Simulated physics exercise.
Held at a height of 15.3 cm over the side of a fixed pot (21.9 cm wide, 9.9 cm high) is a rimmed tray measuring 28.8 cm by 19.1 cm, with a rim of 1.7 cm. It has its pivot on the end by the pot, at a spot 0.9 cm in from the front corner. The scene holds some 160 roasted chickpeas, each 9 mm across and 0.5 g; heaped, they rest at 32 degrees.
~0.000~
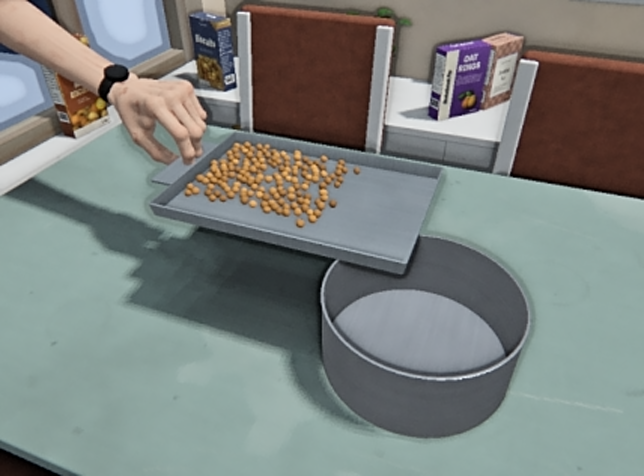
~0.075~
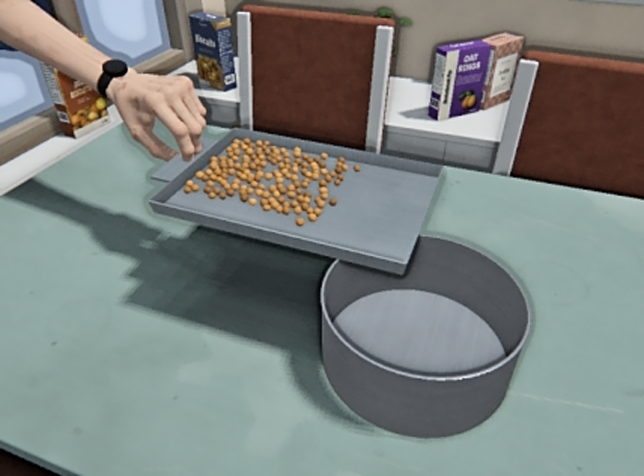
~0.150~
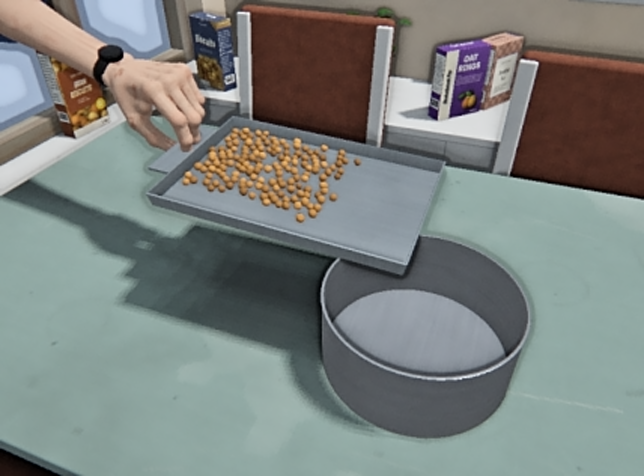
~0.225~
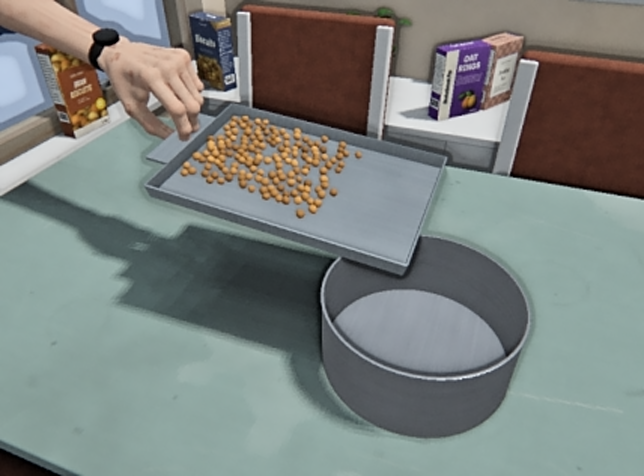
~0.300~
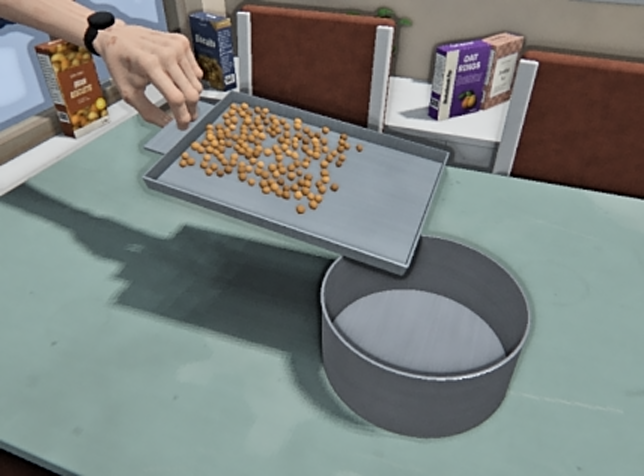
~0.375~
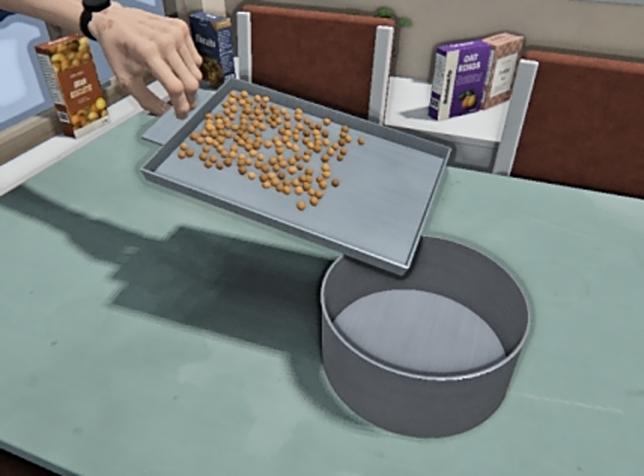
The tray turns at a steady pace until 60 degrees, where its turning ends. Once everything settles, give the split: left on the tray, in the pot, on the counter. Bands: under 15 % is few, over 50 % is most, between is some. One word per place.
Tray: Most, pot: Few, counter: Few.
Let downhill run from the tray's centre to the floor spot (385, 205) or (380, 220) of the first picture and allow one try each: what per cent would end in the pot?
First try: About 5 percent; second try: About 10 percent.
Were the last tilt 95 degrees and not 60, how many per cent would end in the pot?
Then about 90 per cent.
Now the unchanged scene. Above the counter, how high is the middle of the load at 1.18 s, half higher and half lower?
I'd say near 22 cm.
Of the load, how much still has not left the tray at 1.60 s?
95%, roughly.
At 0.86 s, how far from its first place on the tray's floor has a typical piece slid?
13 cm.
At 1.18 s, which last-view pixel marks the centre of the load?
Expected load position: Near (358, 207).
Then, at 0.86 s, tilt 36 degrees; the tray holds 100 %, the pot 0 %.
After 1.18 s, tilt 51 degrees; the tray holds 95 %, the pot 0 %.
Then, at 1.60 s, tilt 60 degrees; the tray holds 95 %, the pot 5 %.
In the end, at 2.1 s, tray 95 %, pot 5 %, counter 0 %.
